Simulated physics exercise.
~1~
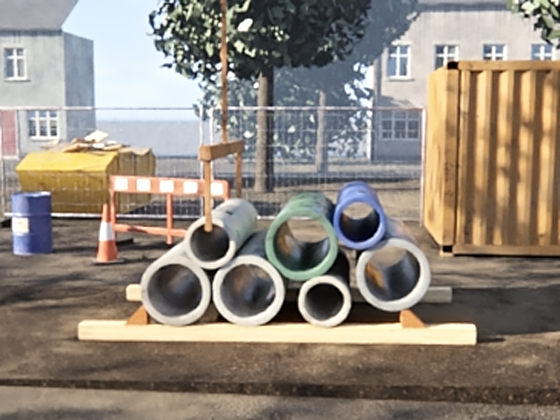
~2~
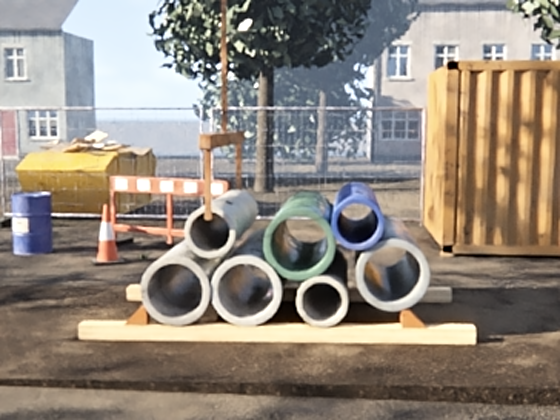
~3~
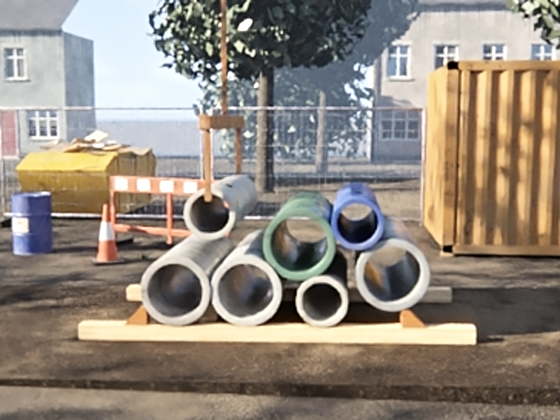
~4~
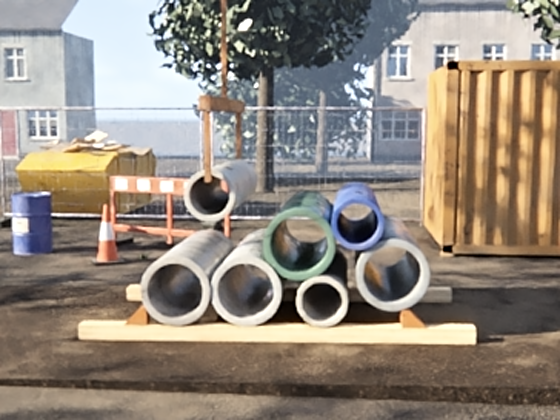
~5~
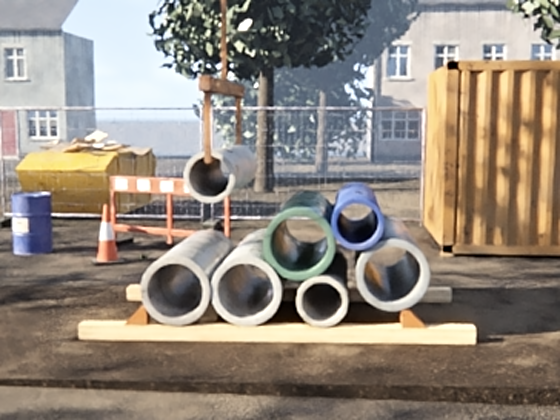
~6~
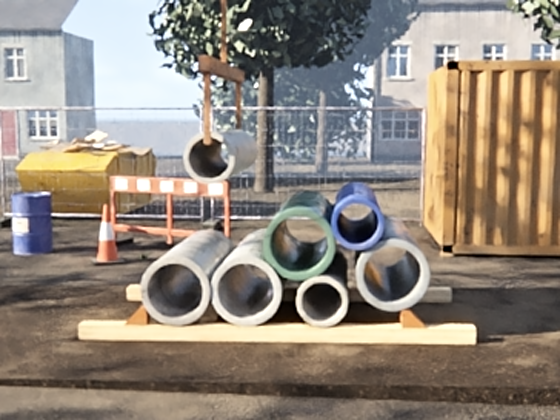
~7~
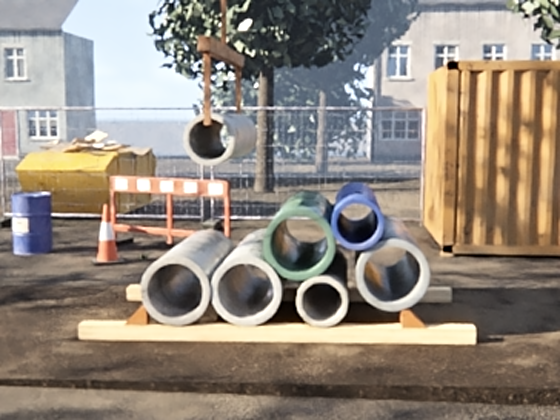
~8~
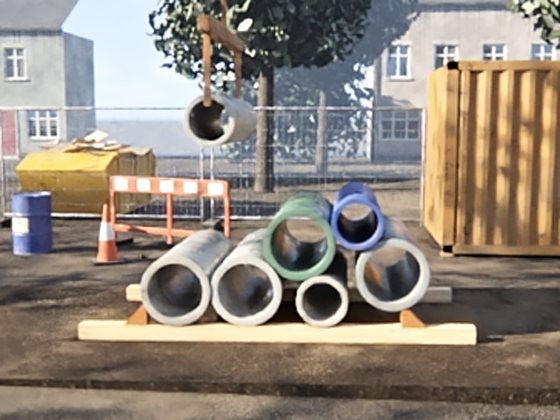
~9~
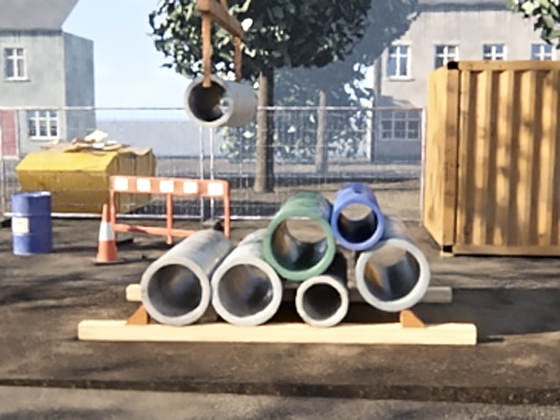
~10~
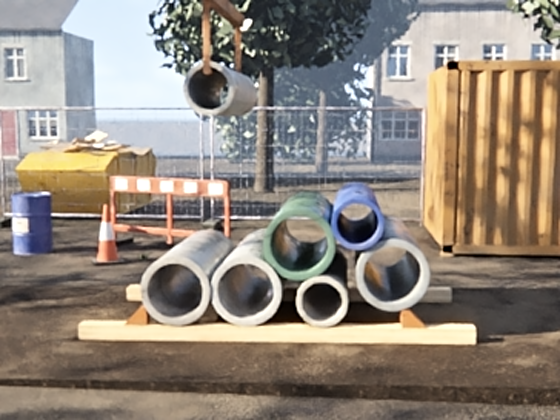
In a sunlit yard before a wire fence, trees and pale houses, a fixed view faces the open ends of a pile of pipes lying on timber bearers. Grey pipes surround a green one near the middle and a smaller blue one at the upper right, with a blue barrel, traffic cone and striped barrier to the left and a tan container to the right. A hanging beam lifts the upper-left grey pipe clear of the stack. It rises steadily, turning and tilting slightly in its sling. By the end it hangs high before the tree, while the blue pipe and the rest remain in place.
